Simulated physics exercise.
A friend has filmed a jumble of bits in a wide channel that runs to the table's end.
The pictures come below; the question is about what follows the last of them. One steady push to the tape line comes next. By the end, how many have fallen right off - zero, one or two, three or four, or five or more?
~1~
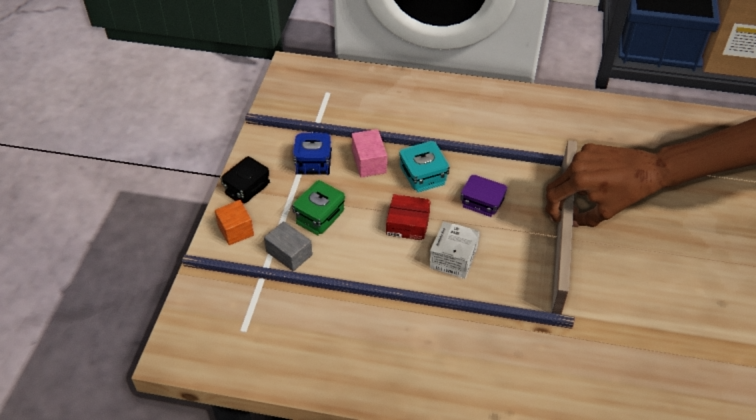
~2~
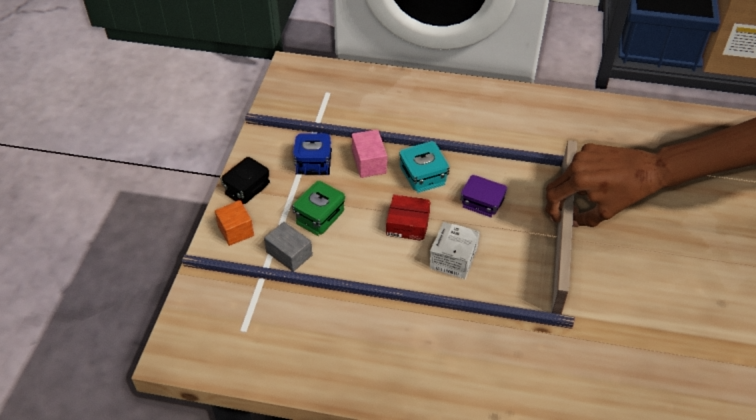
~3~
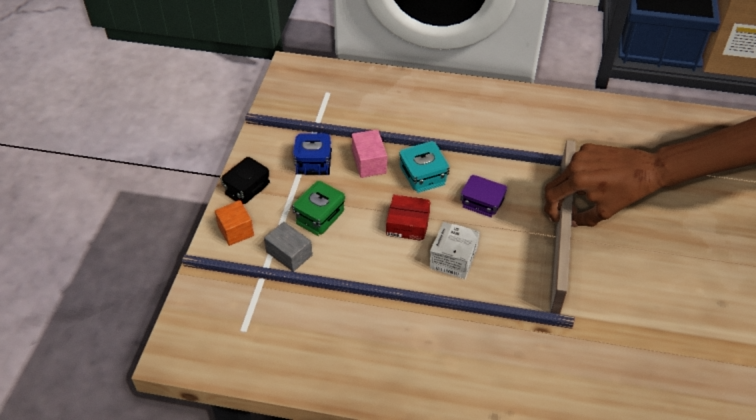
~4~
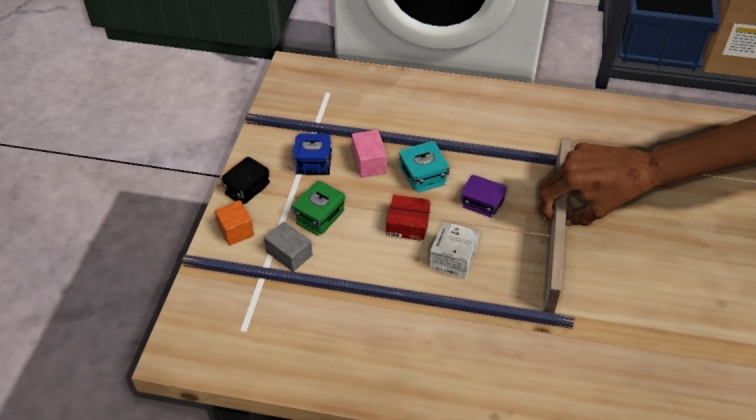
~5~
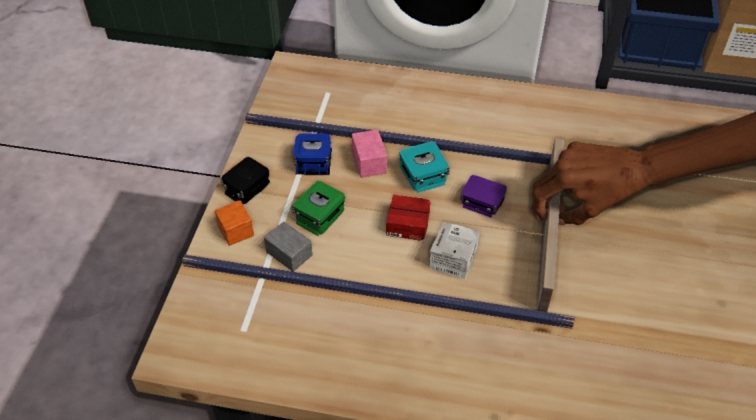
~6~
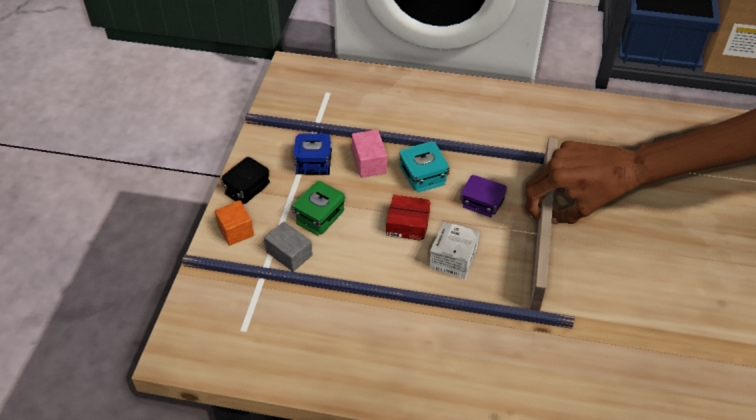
By the end, one or two have.
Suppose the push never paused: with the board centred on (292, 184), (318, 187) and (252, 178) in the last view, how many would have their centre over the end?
By position: 2 / 0 / 6.
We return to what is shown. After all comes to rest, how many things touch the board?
Total: 4.
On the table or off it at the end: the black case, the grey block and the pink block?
Check the black case: It does not drop. The grey block does not drop. The pink block does not drop.
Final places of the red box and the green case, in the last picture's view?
Around (268, 193), then around (225, 203).
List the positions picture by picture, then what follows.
Black case (247, 181); orange block (234, 223); blue case (313, 154); board (565, 223); tape (291, 197), in the first picture.
Orange block (234, 223); turquoise case (424, 167), in the second picture.
Blue case (313, 154); red box (409, 218), in the third picture.
Black case (247, 181); white box (454, 250), in the fourth picture.
Orange block (234, 223); pink block (369, 154), in the fifth picture.
Black case (247, 181); orange block (234, 223); blue case (313, 154); board (544, 220); tape (291, 197), in the sixth picture.
A little later, none off yet; black case at rest near (247, 181); orange block at rest near (234, 223); blue case at rest near (313, 154).
When it is over, the number that fall off is one or two; down, blue case and orange block.
